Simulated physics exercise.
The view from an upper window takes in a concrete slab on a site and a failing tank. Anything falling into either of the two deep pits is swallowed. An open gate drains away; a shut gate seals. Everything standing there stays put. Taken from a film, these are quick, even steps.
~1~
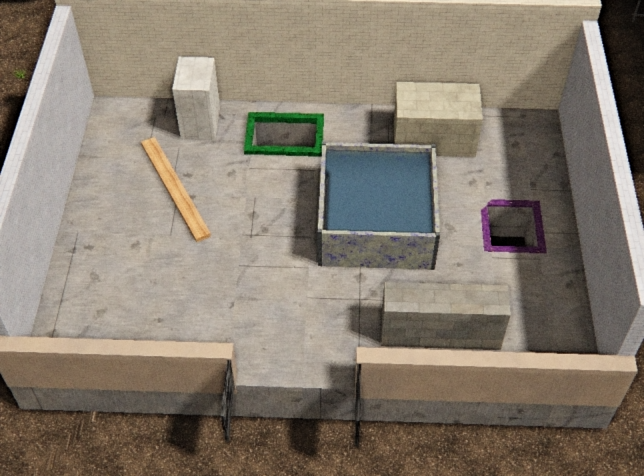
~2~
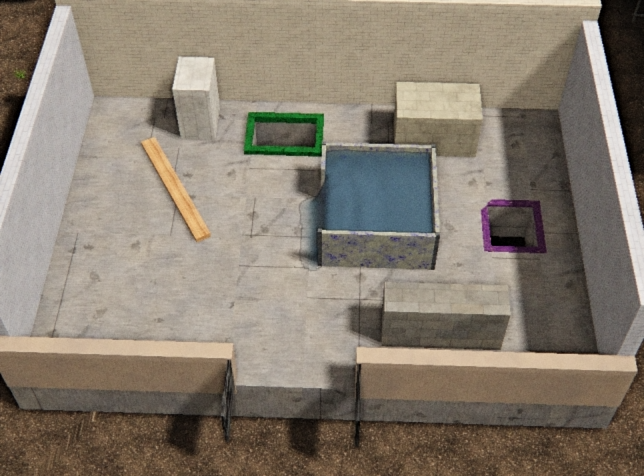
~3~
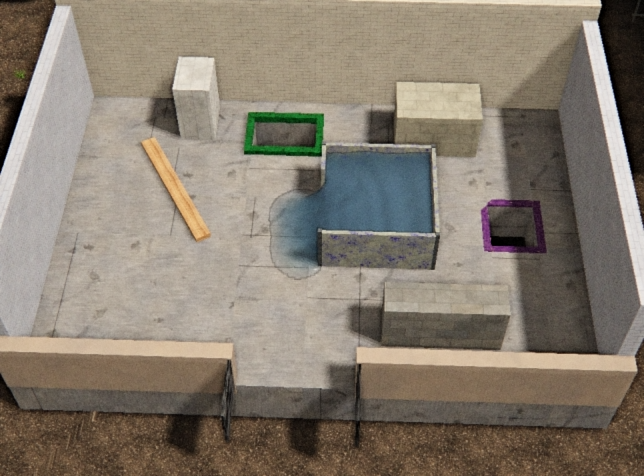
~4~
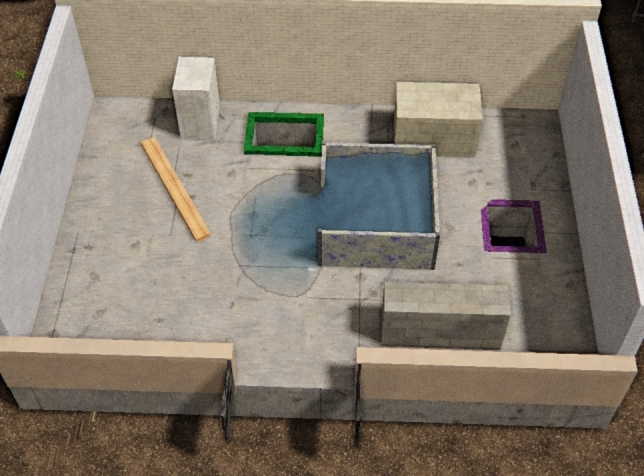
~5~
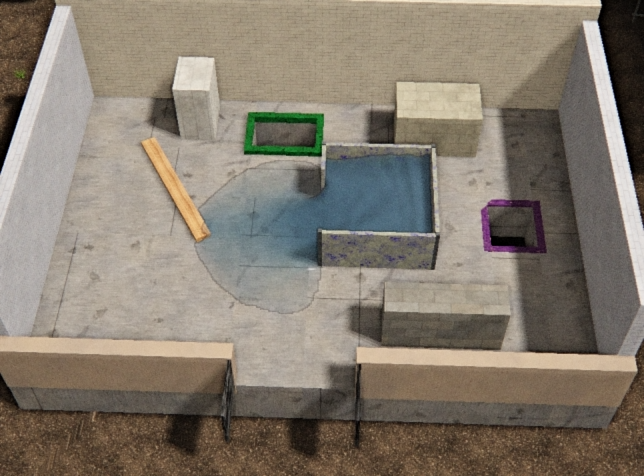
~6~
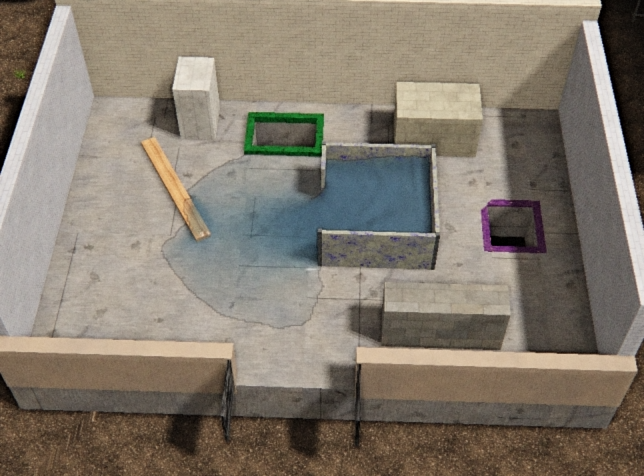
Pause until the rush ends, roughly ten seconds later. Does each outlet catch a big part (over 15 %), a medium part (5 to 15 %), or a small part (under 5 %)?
Parts caught - gate: A medium part; green pit: A small part; purple pit: A small part.
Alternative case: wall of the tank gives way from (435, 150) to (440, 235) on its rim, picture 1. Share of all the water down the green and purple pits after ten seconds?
Approximately, green takes 0 % and purple takes 60 %.
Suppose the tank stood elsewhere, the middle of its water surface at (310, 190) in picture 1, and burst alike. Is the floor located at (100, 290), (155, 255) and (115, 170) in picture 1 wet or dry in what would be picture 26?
Checking the three spots, I get swamped, swamped, swamped.
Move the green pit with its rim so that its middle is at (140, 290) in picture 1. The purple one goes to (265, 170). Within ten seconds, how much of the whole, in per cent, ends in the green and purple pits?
I reckon green ends up with 10 percent and purple with 12 percent.
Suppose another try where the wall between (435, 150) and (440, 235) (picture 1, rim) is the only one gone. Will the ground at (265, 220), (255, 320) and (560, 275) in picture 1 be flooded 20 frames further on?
Spot by spot: Unaffected, then unaffected, then soaked through.
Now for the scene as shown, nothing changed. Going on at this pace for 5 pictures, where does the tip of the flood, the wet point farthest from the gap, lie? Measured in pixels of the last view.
Estimated pixel: (44, 291).
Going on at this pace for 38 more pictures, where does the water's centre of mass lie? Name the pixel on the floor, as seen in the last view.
Somewhere near (198, 220).
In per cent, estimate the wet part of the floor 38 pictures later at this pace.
Roughly 60 per cent.
A moment on, water covers 40 % of the floor; the gate 0 %, the green pit 0 %, the purple pit 0 %.
Next, water covers 50 % of the floor; the gate 0 %, the green pit 0 %, the purple pit 0 %.
Then, water covers 50 % of the floor; the gate 1 %, the green pit 0 %, the purple pit 0 %.
Later, water covers 60 % of the floor; the gate 2 %, the green pit 0 %, the purple pit 0 %.
In the end, water covers 80 % of the floor; the gate 8 %, the green pit 0 %, the purple pit 0 %.
